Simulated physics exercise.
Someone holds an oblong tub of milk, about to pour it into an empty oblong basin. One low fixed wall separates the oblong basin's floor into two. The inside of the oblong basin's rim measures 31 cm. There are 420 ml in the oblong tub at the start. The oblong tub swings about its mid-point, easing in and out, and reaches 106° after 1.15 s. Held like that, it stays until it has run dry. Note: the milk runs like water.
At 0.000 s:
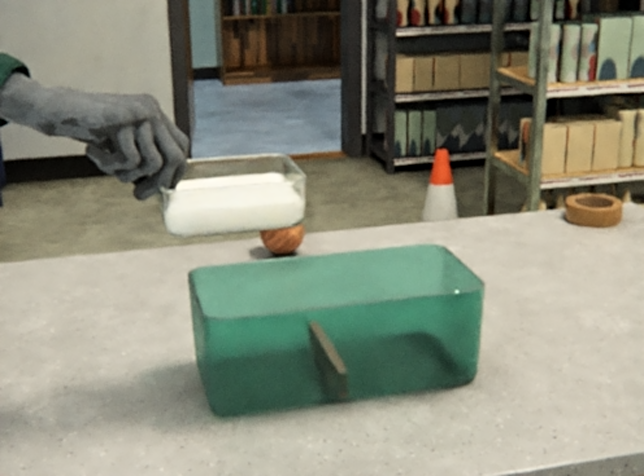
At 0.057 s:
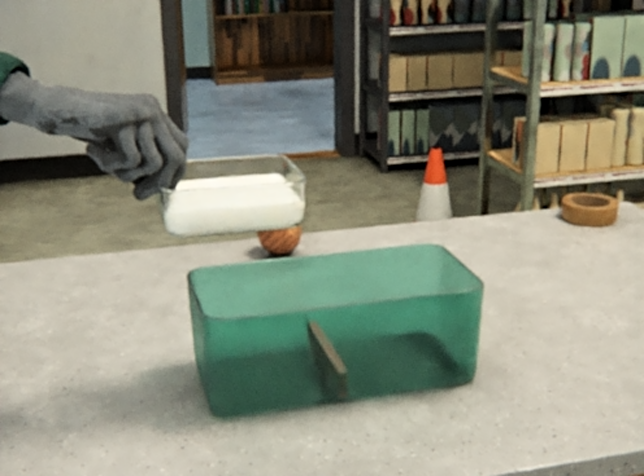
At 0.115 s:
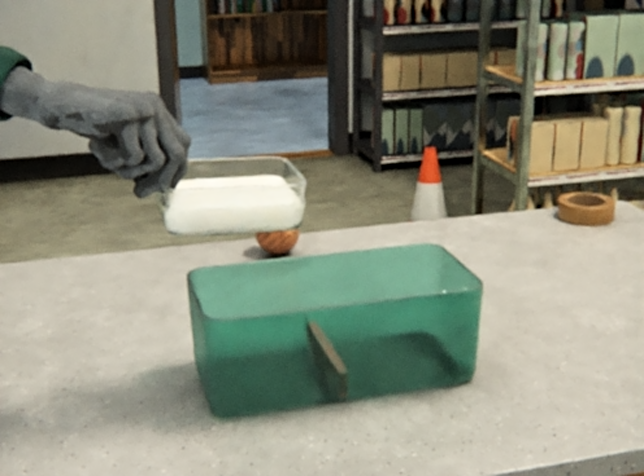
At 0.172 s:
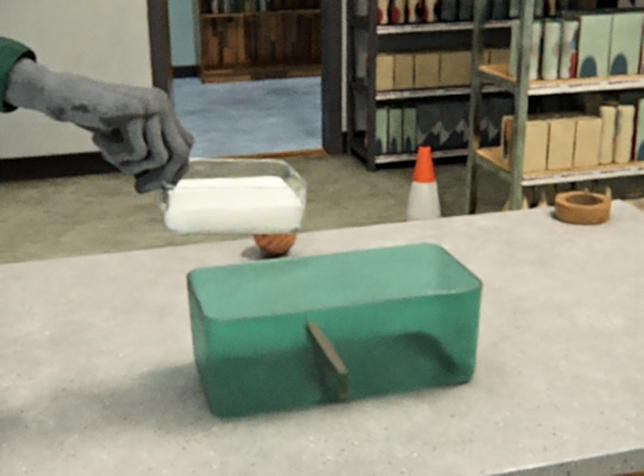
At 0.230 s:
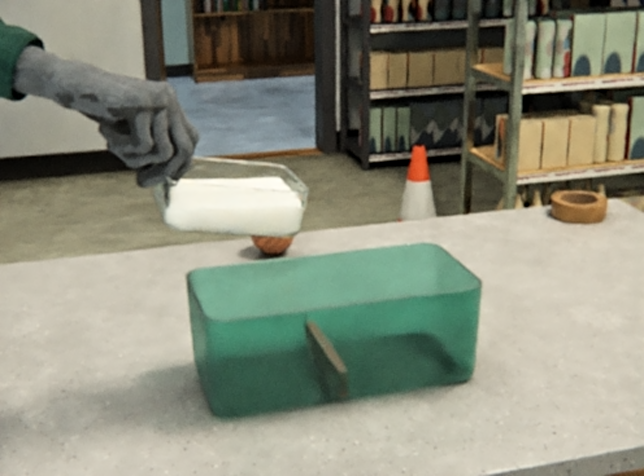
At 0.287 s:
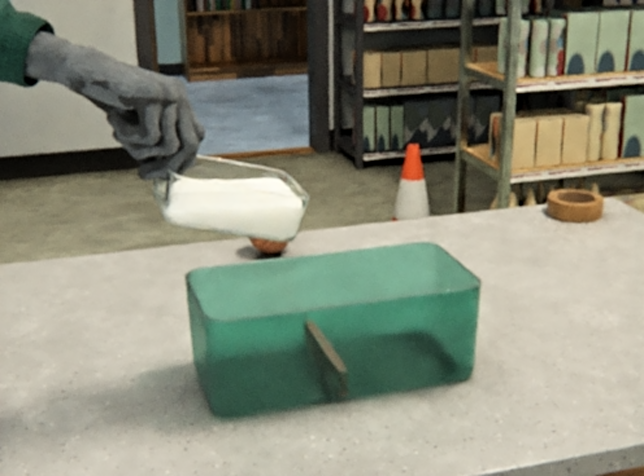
At the start, a grey-gloved hand holds a clear oblong tub of milk level above an empty green oblong basin on a pale counter. The hand then gradually tilts the tub, its right end dipping slightly, while the shelves, orange-and-white cone and doorway behind drift a little to the left.
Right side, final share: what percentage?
61 per cent.
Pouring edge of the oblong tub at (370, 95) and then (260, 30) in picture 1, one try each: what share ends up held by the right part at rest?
I'd expect close to 90 per cent and then close to 55 per cent.
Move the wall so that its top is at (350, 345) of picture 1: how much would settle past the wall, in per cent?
In that case, some 40 percent.
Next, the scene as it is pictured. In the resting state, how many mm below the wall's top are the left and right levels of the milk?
Near 24 mm for the left and near 20 mm for the right.
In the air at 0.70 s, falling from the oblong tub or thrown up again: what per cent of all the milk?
Roughly 28 percent.
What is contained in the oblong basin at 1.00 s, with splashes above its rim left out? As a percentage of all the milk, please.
Some 92 per cent.
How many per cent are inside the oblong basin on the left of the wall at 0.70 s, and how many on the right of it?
Around 4 on the left and around 40 on the right.
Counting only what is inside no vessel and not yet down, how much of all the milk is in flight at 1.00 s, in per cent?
4 per cent, roughly.
Then, 0.70 s in, the tilt is 70° and 27 per cent is still to pour, 4 is left of the wall and 40 right of it.
Then, 1.00 s in, the tilt is 101° and 4 per cent is still to pour, 31 is left of the wall and 61 right of it.
Then, 1.31 s in, the tilt is 106° and 0 per cent is still to pour, 38 is left of the wall and 61 right of it.
Then, 1.65 s in, the tilt is 106° and 0 per cent is still to pour, 38 is left of the wall and 61 right of it.
Finally, 38 per cent lies left of the wall, 61 right of it and 1 outside.
